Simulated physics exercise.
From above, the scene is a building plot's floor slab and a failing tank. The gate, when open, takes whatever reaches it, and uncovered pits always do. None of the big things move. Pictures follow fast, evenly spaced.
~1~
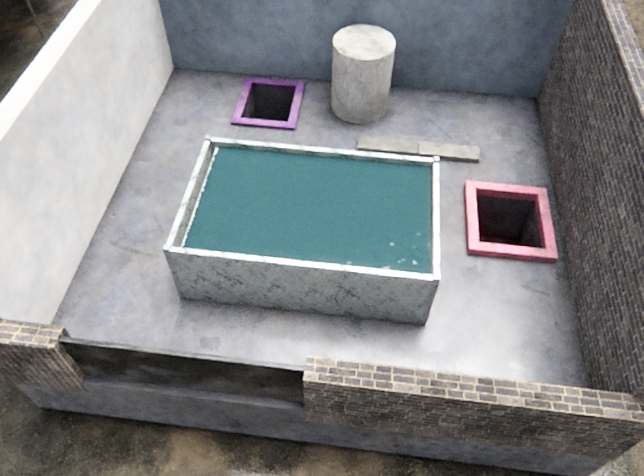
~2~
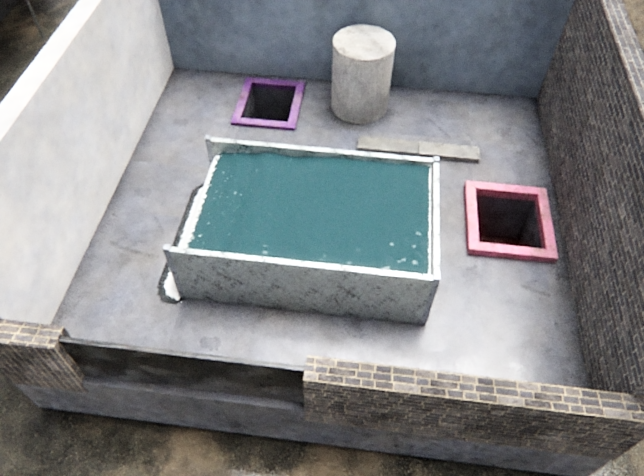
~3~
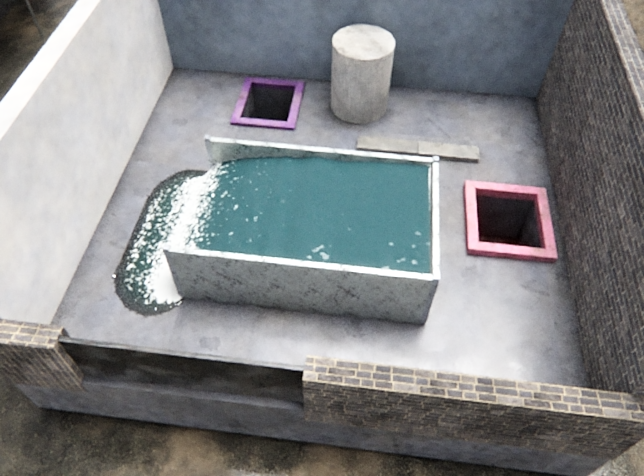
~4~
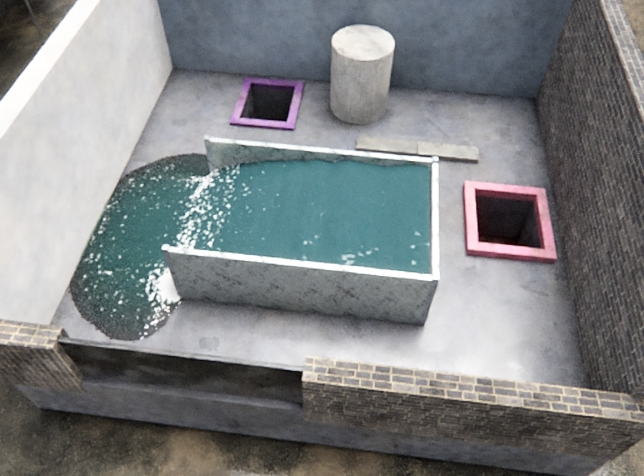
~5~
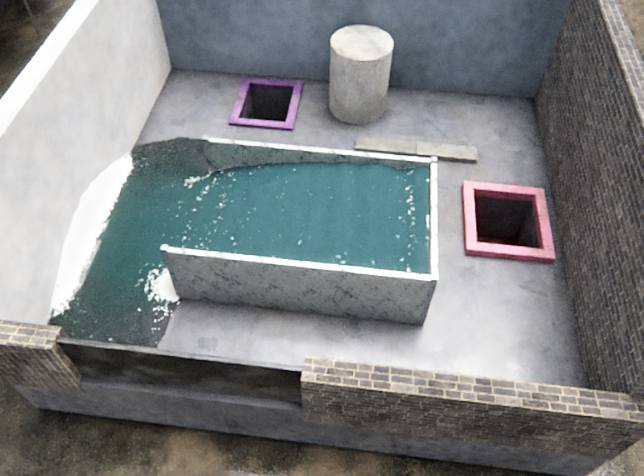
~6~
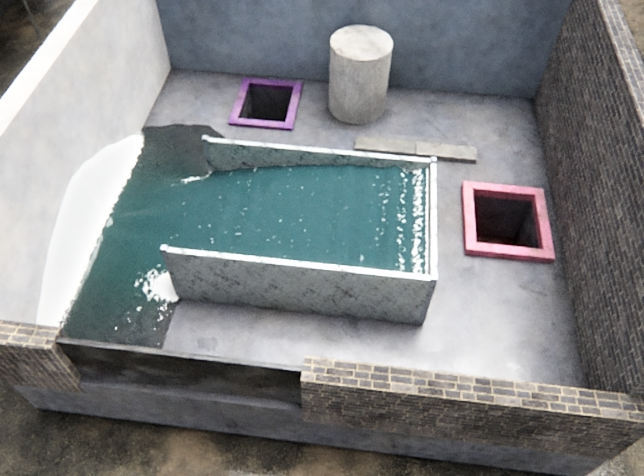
Rectangular tank in a walled concrete yard losing its left side, green water surging out across the floor and against the white wall.
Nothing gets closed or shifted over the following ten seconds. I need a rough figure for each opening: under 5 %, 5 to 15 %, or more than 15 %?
My prediction: The gate will capture a light share below five per cent; the purple pit will capture a heavy share beyond fifteen per cent; the pink pit will capture a medium share of five to fifteen per cent.
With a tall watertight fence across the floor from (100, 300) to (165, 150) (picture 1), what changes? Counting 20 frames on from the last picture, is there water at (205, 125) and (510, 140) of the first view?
Swamped, then spared.
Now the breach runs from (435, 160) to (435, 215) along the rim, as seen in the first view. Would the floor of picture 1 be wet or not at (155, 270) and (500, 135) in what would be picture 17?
Result, point by point: Unwetted; inundated.
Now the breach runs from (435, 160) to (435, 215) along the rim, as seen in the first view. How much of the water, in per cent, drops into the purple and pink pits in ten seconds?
In percent: Purple 0, pink 40.
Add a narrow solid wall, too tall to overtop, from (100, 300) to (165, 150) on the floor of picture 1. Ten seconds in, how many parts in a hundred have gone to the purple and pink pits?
Shares in percent - purple: 30; pink: 2.
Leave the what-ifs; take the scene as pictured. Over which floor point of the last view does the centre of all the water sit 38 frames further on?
It's close to (291, 218).
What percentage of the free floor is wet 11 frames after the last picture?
Near 45 in a hundred.
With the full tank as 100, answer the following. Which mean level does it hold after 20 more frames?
That comes to some 22 per cent.
A moment on, water covers 25 % of the floor; the gate 0 %, the purple pit 0 %, the pink pit 0 %.
Next, water covers 45 % of the floor; the gate 0 %, the purple pit 1 %, the pink pit 0 %.
Then, water covers 65 % of the floor; the gate 0 %, the purple pit 9 %, the pink pit 0 %.
Later, water covers 95 % of the floor; the gate 0 %, the purple pit 20 %, the pink pit 5 %.
In the end, water covers 95 % of the floor; the gate 0 %, the purple pit 24 %, the pink pit 7 %.
